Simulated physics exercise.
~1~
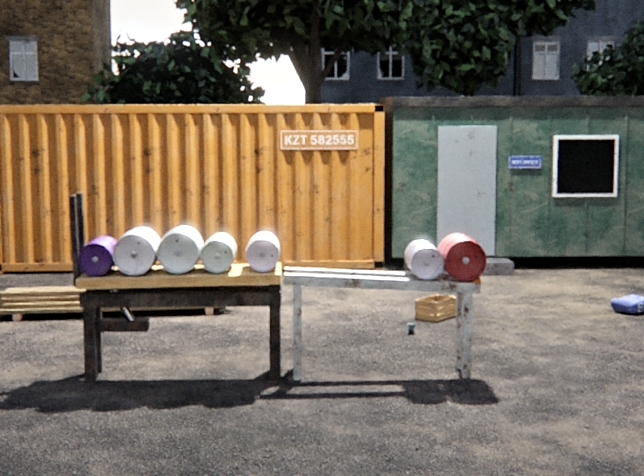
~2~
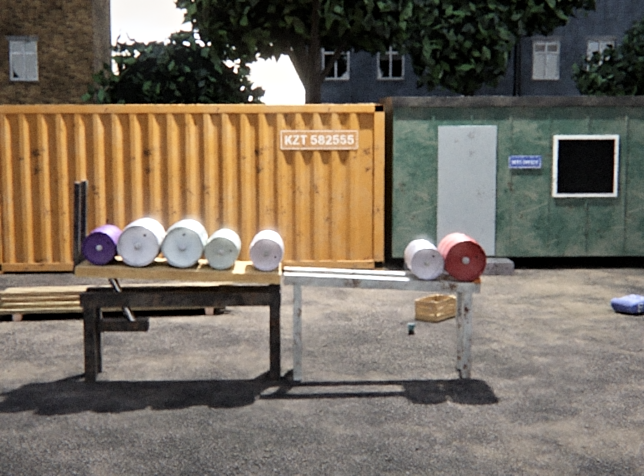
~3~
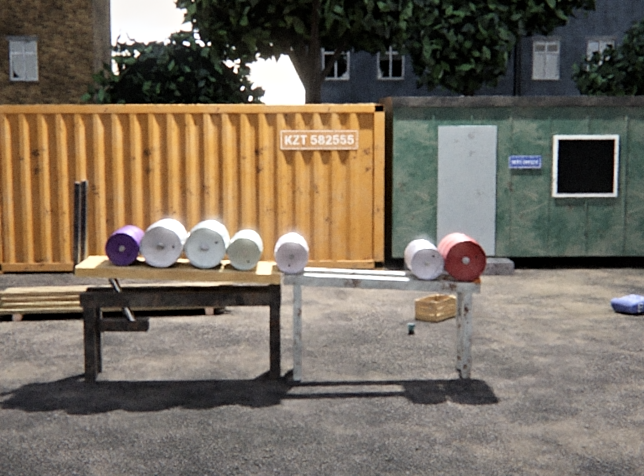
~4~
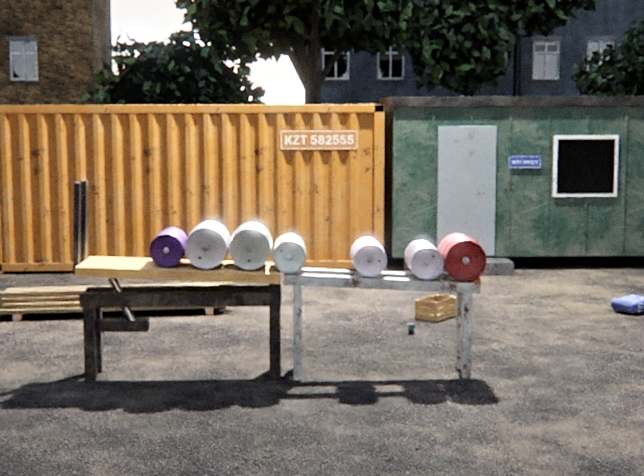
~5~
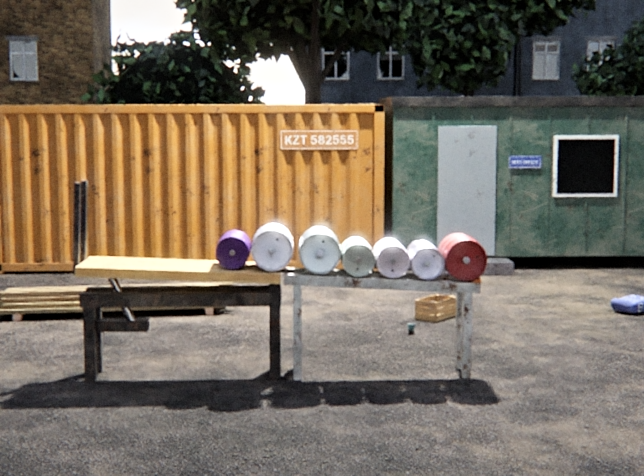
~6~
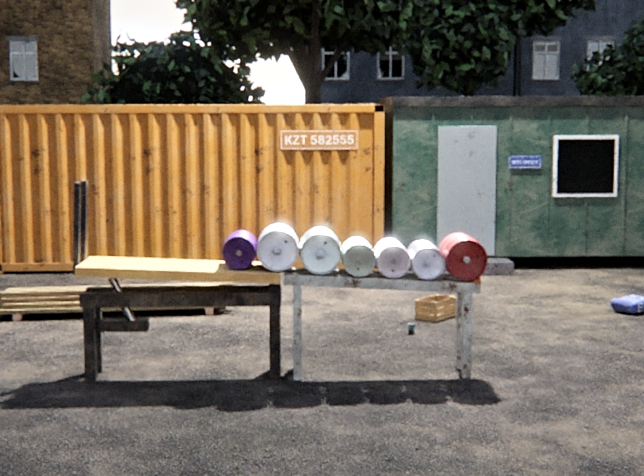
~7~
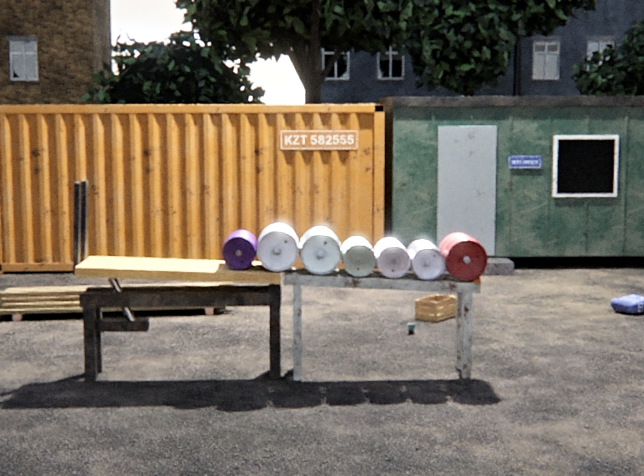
Five kegs roll right off a tilting wooden deck and stop against two others on rails.
